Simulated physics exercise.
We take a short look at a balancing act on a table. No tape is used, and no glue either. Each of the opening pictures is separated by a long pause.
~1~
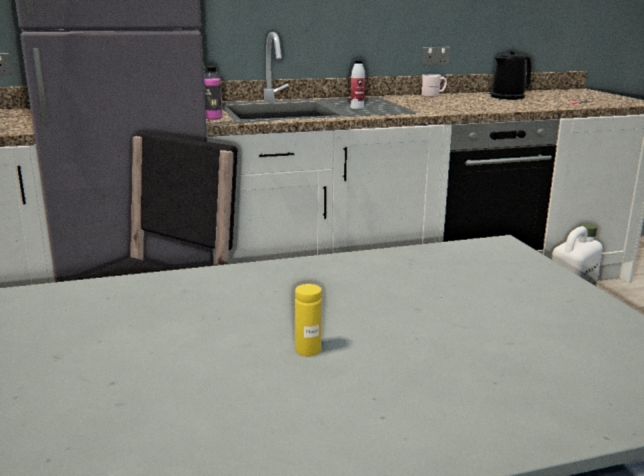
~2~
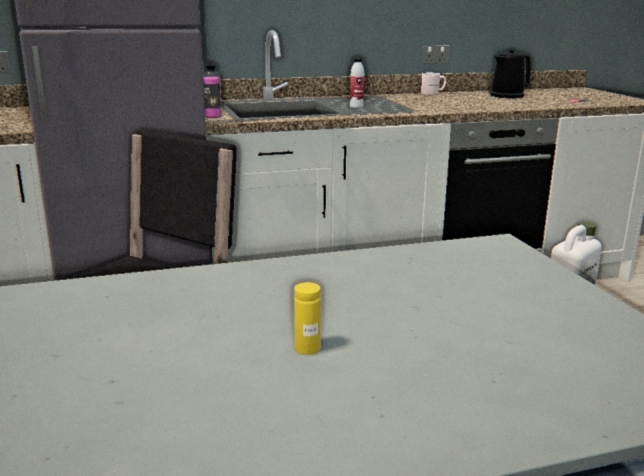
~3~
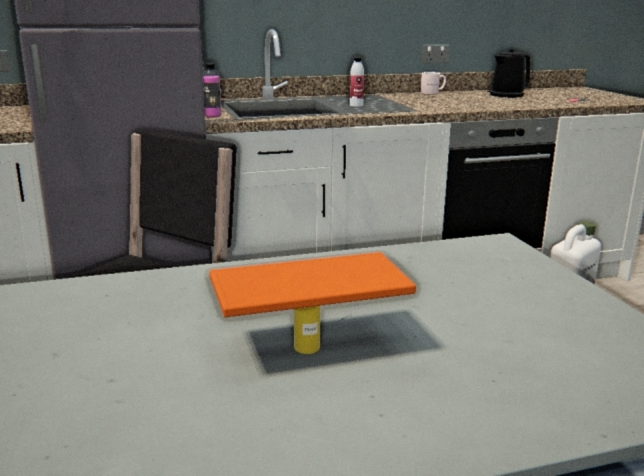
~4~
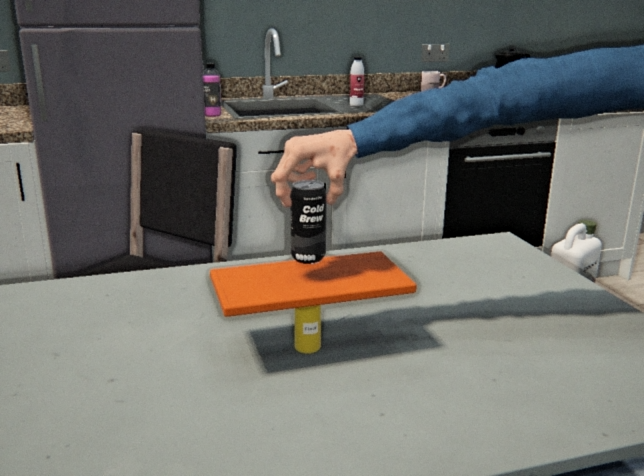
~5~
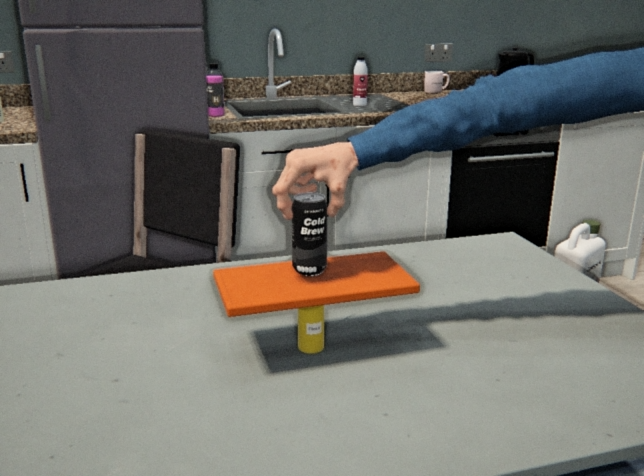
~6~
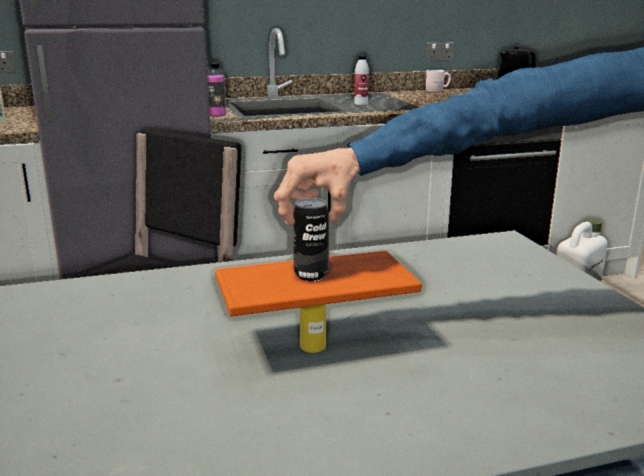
A hand in a blue sleeve reaches in from the right, lowers a black can labelled Cold Brew onto an orange board, and keeps gripping it, while the view shifts very slightly. Before that, a small yellow bottle stands alone on a grey table, and then the flat orange board appears on top of it. Behind, seen from slightly above the table, are a dark chair, grey fridge, sink and white kitchen cabinets.
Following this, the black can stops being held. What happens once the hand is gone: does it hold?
It will stand firm.
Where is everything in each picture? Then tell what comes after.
In the first picture, the last thing is not in view yet.
In the second picture, the last thing is not in view yet.
In the third picture, the last thing is not in view yet; orange lid (310, 281).
In the fourth picture, on its way; black can (308, 223); orange lid (311, 281).
In the fifth picture, on its way; black can (310, 235); orange lid (314, 281).
In the sixth picture, set down, still held; black can (311, 240); orange lid (316, 280).
Then, 0.60 s later than the last frame, all is still.
Then, 1.40 s later than the last frame, black can resting near (311, 241).
When it is over, all 3 as before. End places, in pixels of the last picture, black can near (311, 241). The stack holds.
